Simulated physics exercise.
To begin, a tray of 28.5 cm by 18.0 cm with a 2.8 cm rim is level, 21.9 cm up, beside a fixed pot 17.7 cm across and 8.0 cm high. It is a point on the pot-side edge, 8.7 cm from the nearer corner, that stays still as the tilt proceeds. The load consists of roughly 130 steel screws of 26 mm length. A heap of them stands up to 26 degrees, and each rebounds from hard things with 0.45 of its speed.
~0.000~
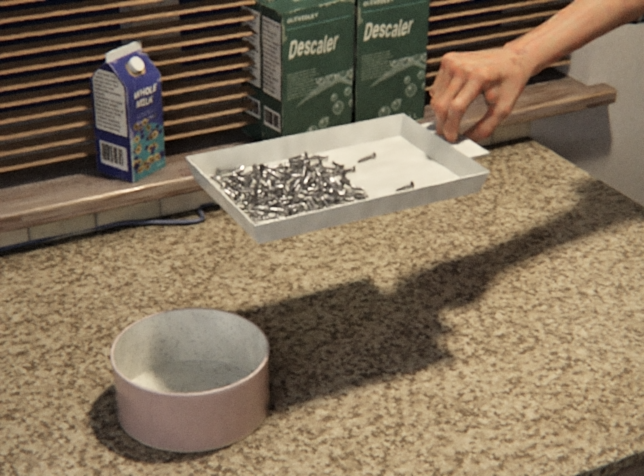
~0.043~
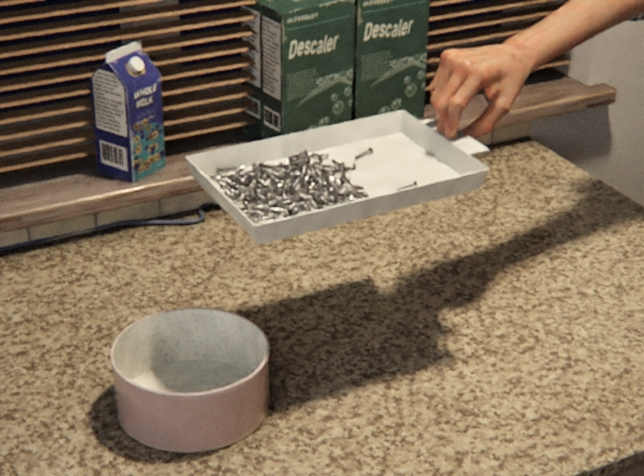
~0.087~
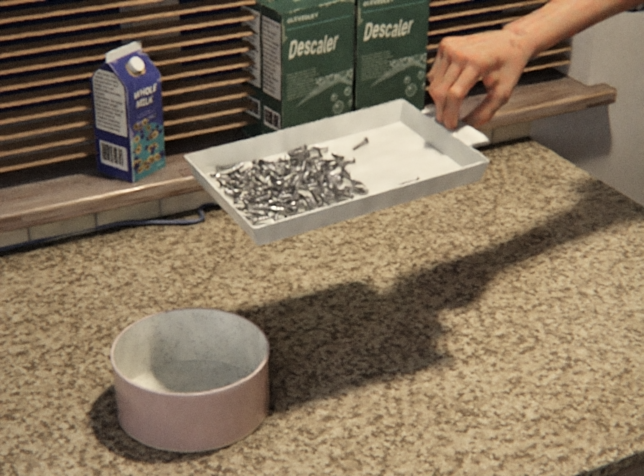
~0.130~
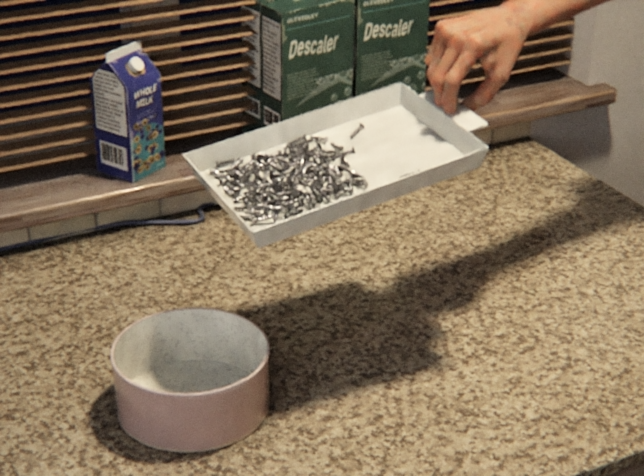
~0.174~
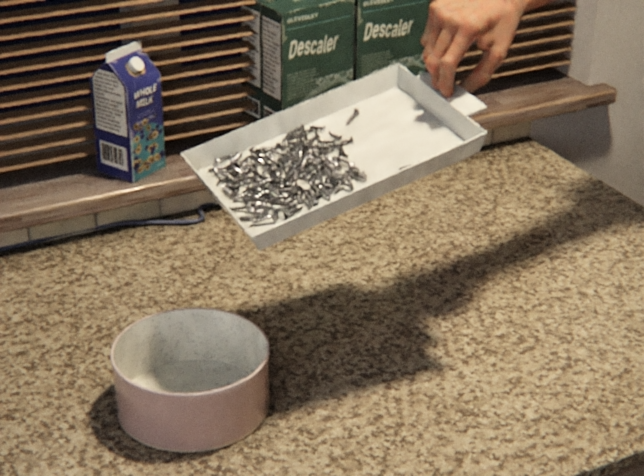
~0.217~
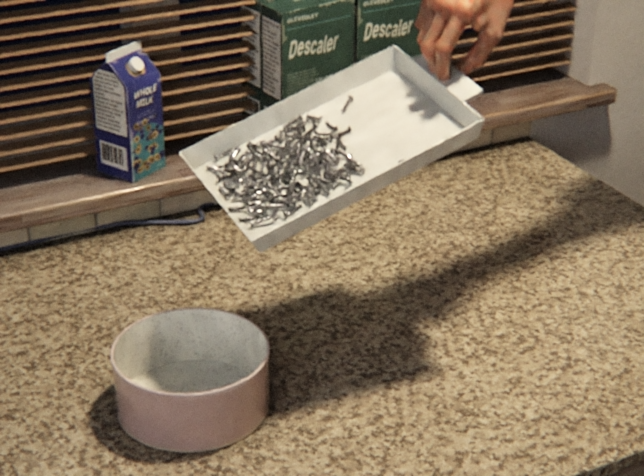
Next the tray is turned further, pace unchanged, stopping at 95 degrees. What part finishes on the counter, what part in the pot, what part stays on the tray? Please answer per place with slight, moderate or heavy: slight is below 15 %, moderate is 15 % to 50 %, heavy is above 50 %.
Per place: Counter slight, pot heavy, tray slight.
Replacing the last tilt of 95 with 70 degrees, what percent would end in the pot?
About 40 in a hundred would end up in the pot.
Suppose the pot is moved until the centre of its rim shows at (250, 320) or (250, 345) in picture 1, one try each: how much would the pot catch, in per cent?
Roughly 80 and 100 percent.
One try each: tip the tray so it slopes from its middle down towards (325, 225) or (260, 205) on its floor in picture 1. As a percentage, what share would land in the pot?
Roughly 50 per cent on the first try and 75 per cent on the second.
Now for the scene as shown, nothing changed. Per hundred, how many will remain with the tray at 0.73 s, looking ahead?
Roughly 90 percent of the load, I'd say.
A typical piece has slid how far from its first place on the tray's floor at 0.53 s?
By then it sits near 6 cm from where it began.
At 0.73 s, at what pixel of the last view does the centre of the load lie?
Approx. (241, 234).
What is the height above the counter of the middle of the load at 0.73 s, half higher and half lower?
Roughly 22 centimetres, give or take.
After 0.53 s, tilt 57 degrees; the tray holds 100 %, the pot 0 %.
Then, at 0.73 s, tilt 81 degrees; the tray holds 90 %, the pot 0 %.
After 1.05 s, tilt 95 degrees; the tray holds 5 %, the pot 70 %.
In the end, at 1.9 s, counter 5 %, pot 95 %, tray 0 %.
